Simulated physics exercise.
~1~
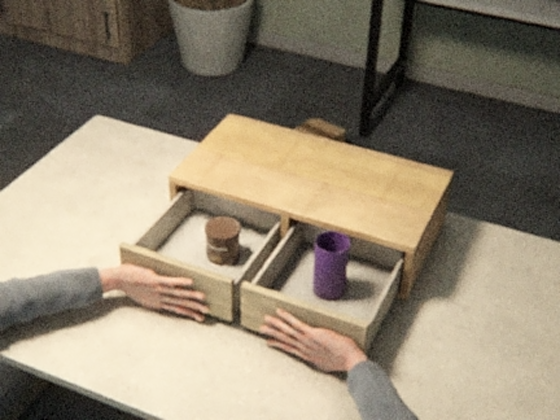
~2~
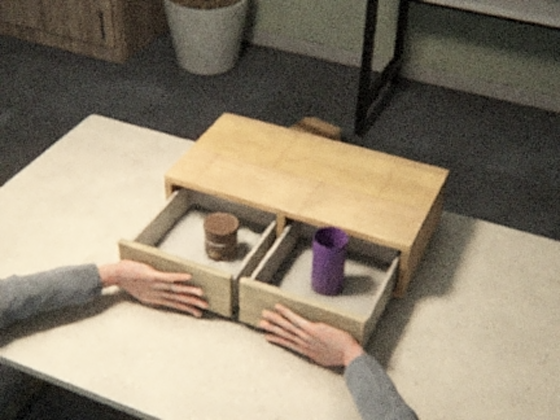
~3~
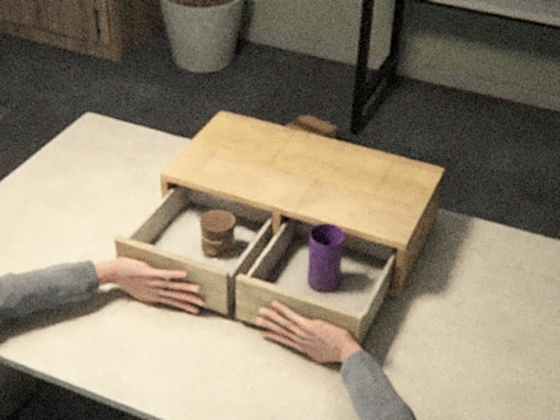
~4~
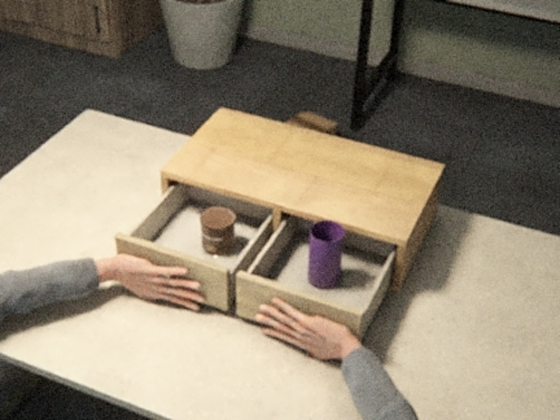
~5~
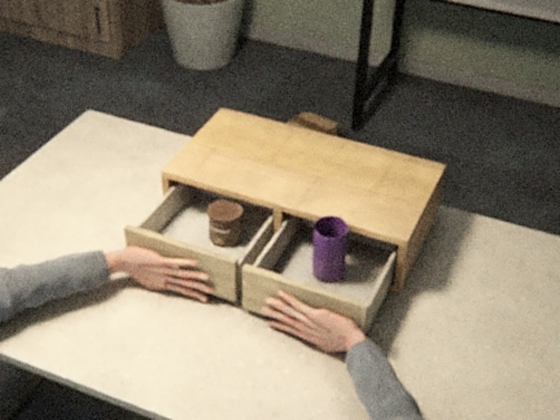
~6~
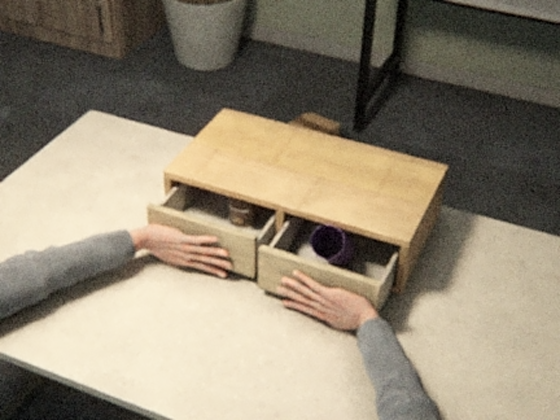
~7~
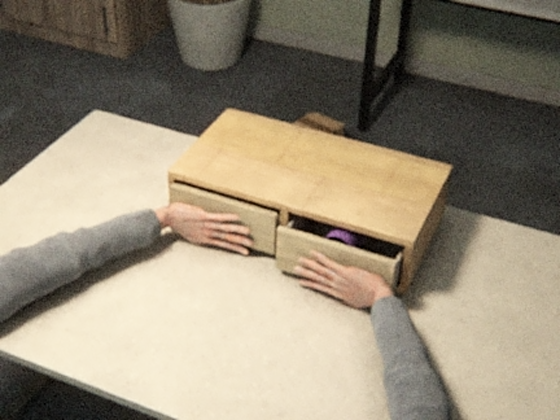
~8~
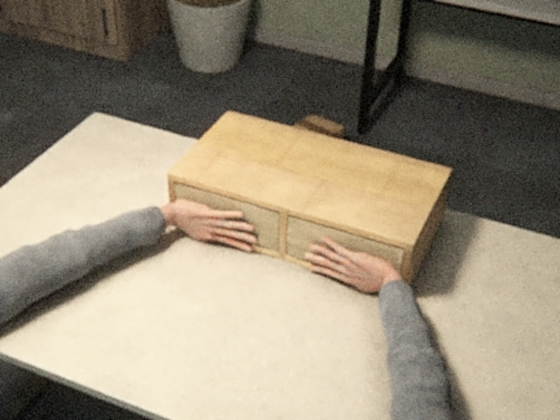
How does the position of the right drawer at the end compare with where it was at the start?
At the start the right drawer stands pulled out from the chest with the purple beaker in view. By the end it has been pushed back all the way in, with its front flush with the chest.
Two hands pushing the open drawers of a wooden chest, a brown tin and purple beaker inside, until both close fully.
